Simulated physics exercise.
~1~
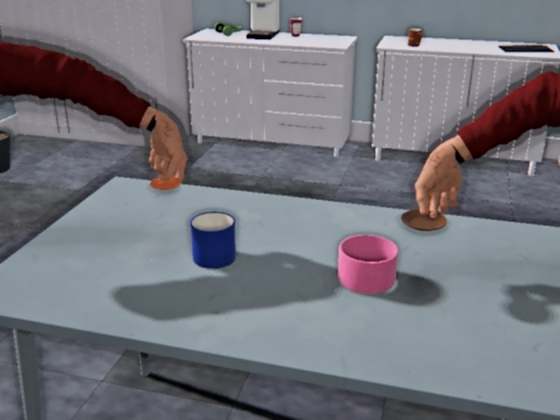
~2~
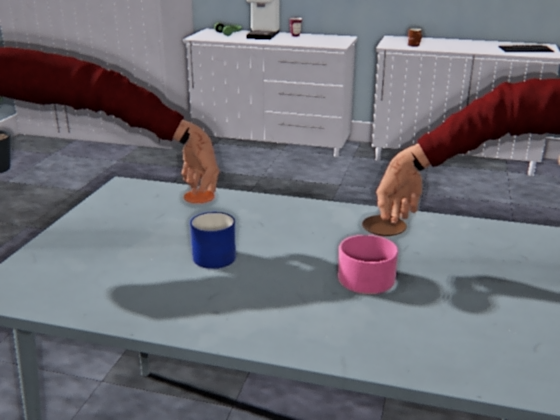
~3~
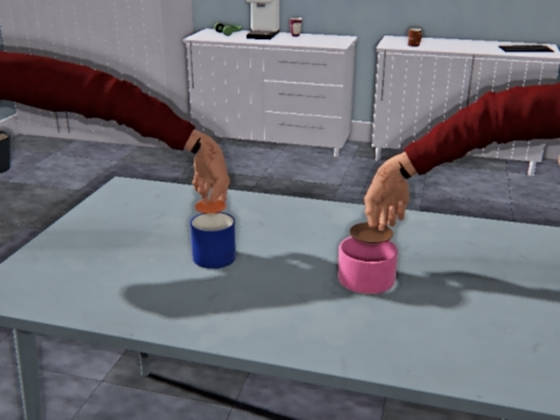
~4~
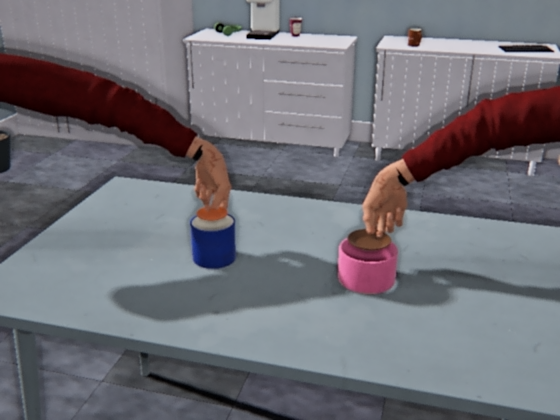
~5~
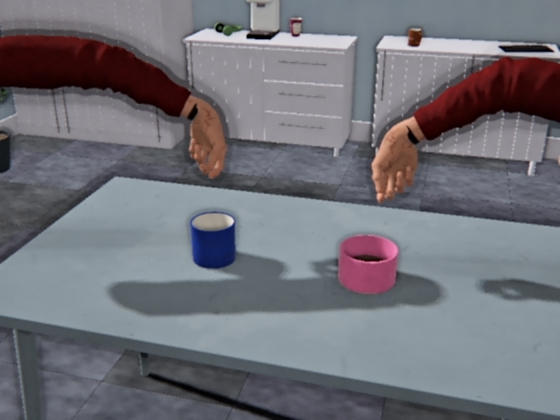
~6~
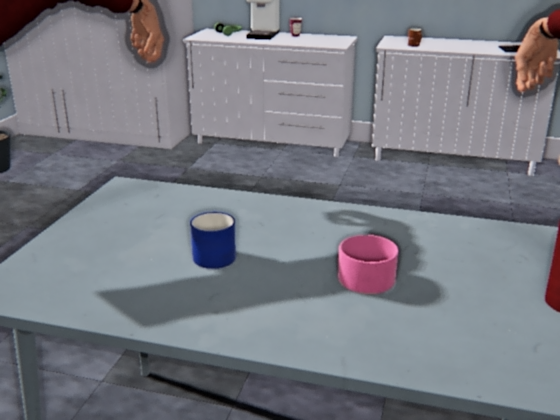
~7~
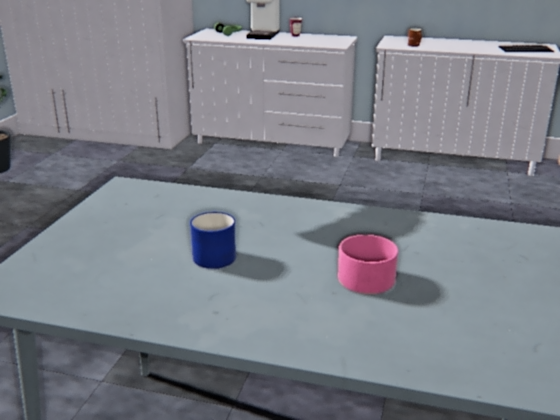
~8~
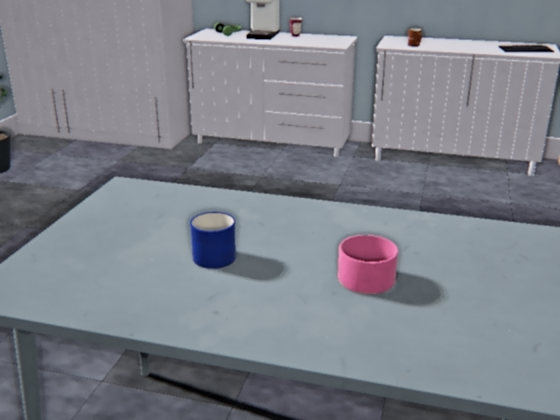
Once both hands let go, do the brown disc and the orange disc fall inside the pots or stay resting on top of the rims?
Both discs fall inside, the brown one into the pink pot and the orange one into the blue pot.
